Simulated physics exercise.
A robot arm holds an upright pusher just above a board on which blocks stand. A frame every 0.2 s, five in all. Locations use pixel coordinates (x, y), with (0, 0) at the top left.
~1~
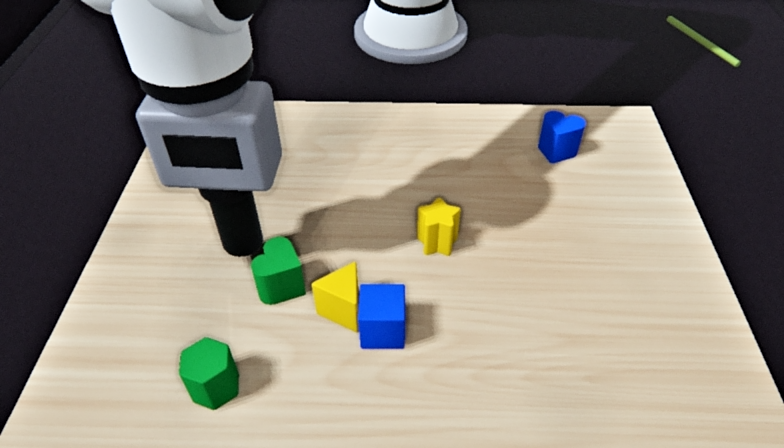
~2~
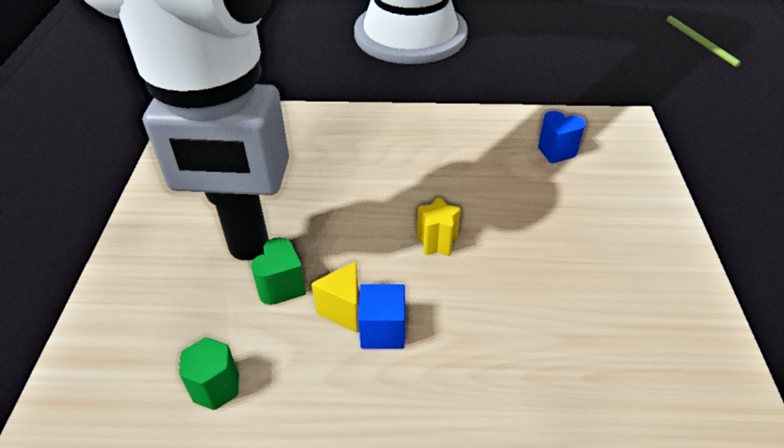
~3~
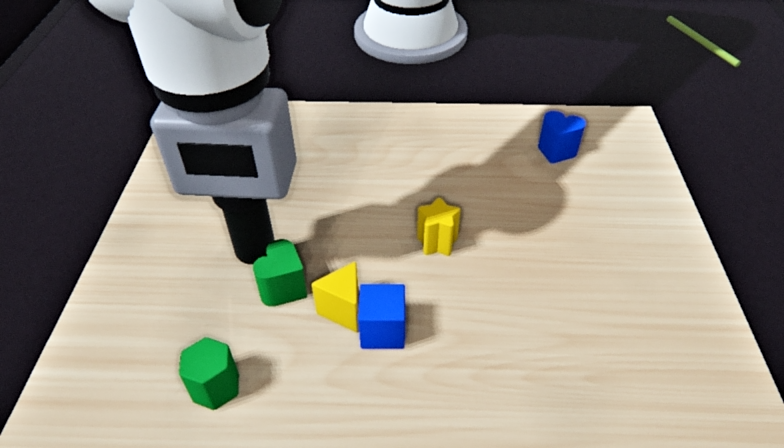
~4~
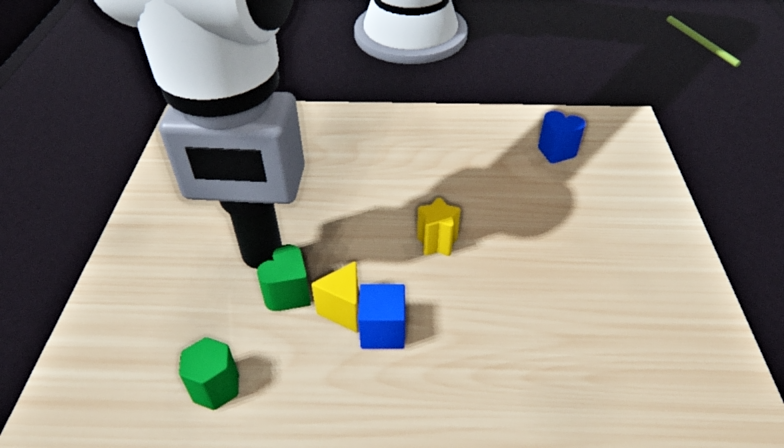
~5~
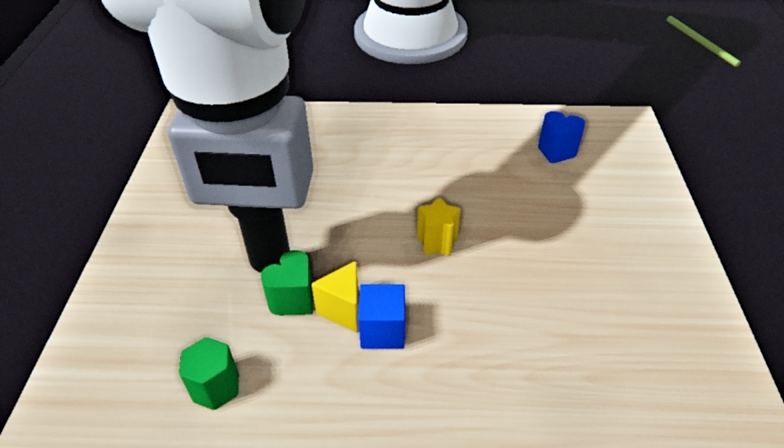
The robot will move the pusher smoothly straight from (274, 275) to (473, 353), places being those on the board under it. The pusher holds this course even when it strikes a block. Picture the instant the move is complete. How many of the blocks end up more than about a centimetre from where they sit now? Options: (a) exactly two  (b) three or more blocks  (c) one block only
The answer is b.
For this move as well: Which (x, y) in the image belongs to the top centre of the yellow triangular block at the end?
My best guess is (369, 323).
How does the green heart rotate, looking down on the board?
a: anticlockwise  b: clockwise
I choose b.
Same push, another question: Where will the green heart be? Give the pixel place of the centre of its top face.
The spot you're after is about (306, 297) in the image.
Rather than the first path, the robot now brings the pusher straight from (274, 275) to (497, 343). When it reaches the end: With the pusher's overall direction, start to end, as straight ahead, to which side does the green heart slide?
The shift is rightward.
The first path, step by step. One third of the way, pusher (334, 285); green heart (306, 297), turned 80° clockwise; yellow triangular block (348, 309), turned 35° anticlockwise; blue square (395, 304), turned 20° anticlockwise.
Two thirds of the way, pusher (403, 311); green heart (306, 297), turned 80° clockwise; yellow triangular block (369, 322), turned 55° clockwise; blue square (446, 325), turned 15° anticlockwise.
At the end, pusher (476, 338); green heart (306, 297), turned 80° clockwise; yellow triangular block (369, 323), turned 55° clockwise; blue square (517, 365).
